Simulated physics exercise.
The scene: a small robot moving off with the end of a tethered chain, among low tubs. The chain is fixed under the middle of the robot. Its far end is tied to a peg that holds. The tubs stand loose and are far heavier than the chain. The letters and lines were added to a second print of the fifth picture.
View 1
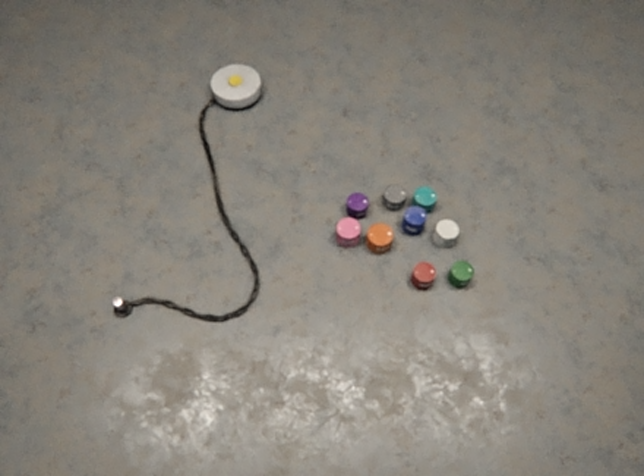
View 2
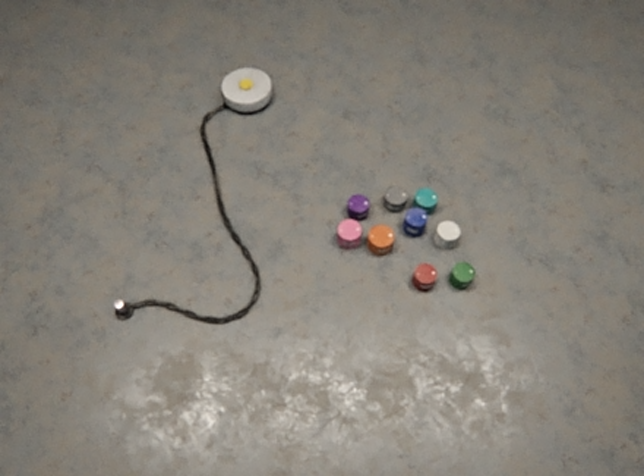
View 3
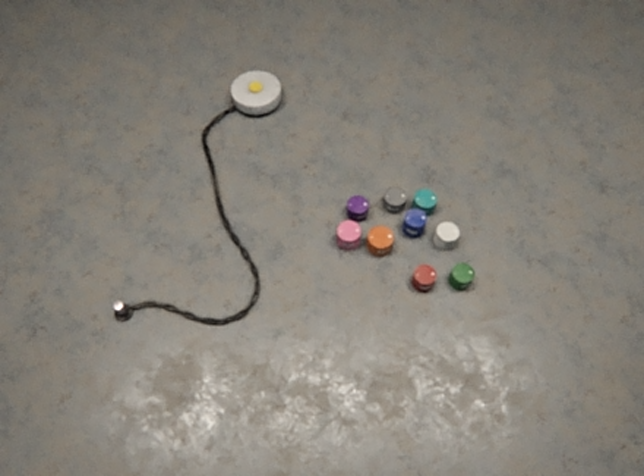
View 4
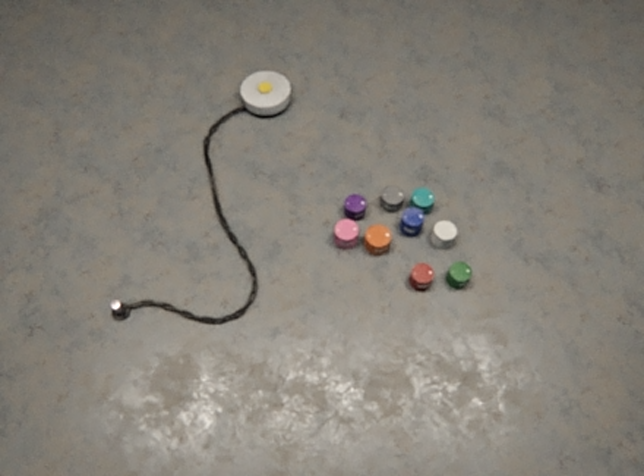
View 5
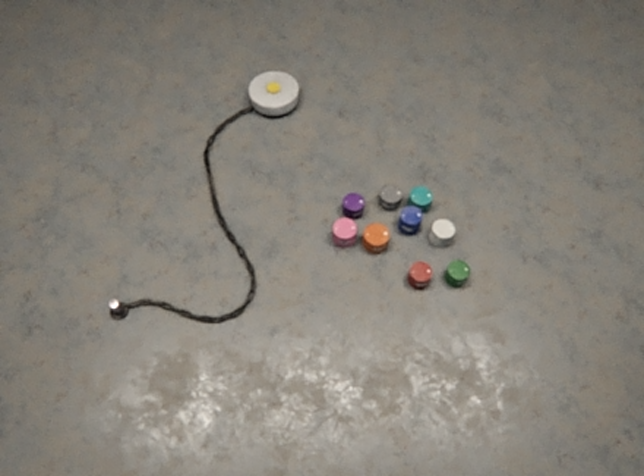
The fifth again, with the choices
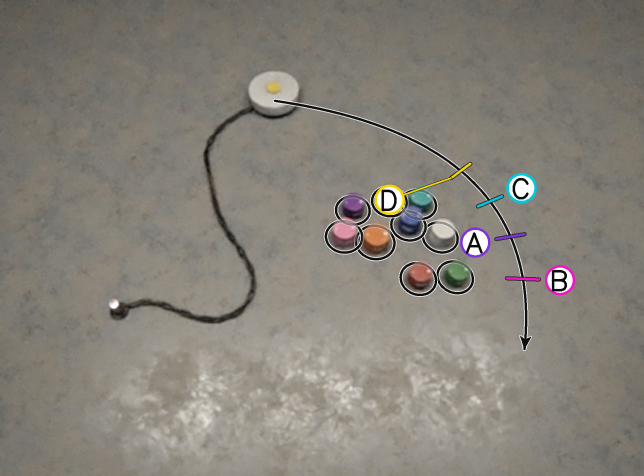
On a mottled grey floor, a round white robot with a yellow dot sits near a dark chain that curves down to a small metallic peg at lower left. The robot slides slowly a short way right, drawing the chain's upper end along, while the colourful tubs stay put.
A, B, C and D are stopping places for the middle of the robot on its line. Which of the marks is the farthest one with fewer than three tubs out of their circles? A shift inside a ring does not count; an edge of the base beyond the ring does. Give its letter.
Mark A.
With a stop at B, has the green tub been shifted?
No.
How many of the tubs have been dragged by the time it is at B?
Four.
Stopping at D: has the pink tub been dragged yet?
No.
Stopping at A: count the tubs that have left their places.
The count is none.
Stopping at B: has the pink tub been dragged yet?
No.
On the marked copy, A at (511, 237); B at (523, 279); C at (490, 201); D at (461, 171); the route from (275, 101) via (456, 167) to (525, 349).
With A. Early on, robot (369, 116).
Further on, robot (460, 162).
At the end, robot (514, 231); none over the rings.
As for the rest, B has four over the rings; C is within the limit but short; D is within the limit but short.
